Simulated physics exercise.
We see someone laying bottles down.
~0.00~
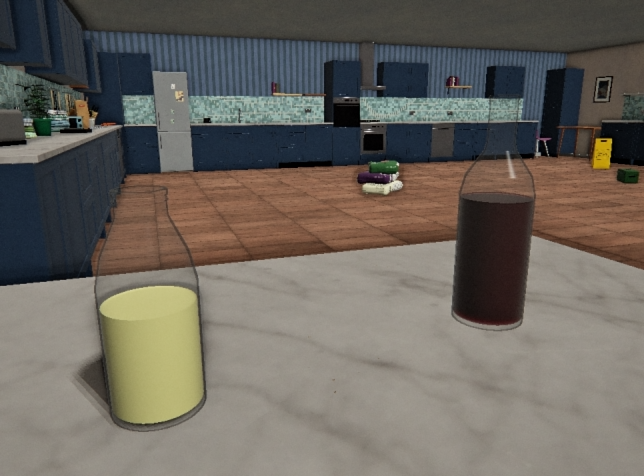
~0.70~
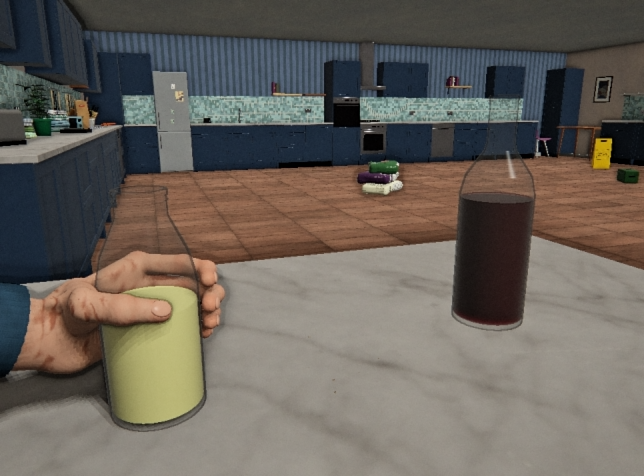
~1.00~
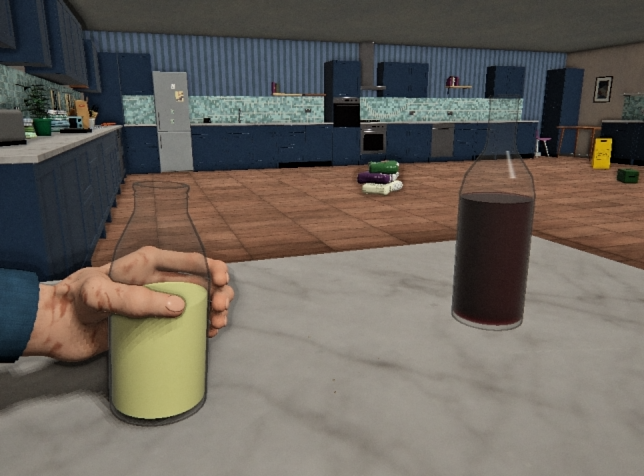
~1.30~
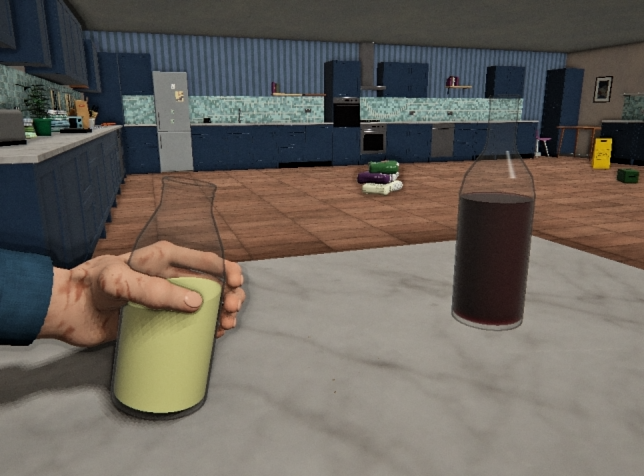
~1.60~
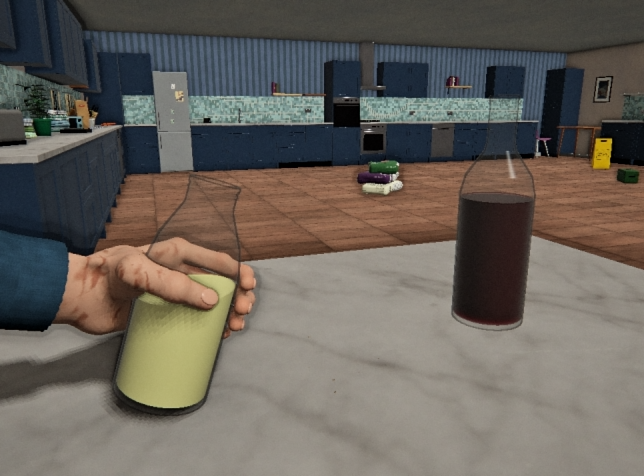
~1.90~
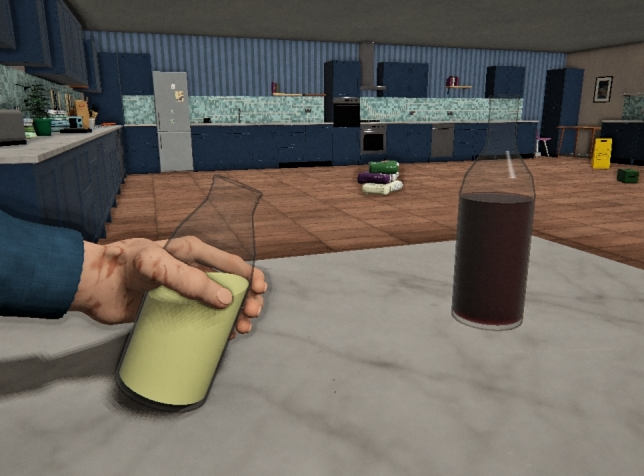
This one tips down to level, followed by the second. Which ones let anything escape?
Left: Something escapes; right: Something escapes.
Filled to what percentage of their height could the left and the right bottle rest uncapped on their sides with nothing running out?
First: 18 percent; second: 22 percent.
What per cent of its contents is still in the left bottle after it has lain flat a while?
Kept: Around 35 per cent.
By 2.6 s, the left bottle is nearly down; left bottle, dry at the neck.
By 3.6 s, the left bottle lies flat; left bottle, some has come out.
By 6.5 s, both lie flat; left bottle, some has come out; right bottle, some has come out.
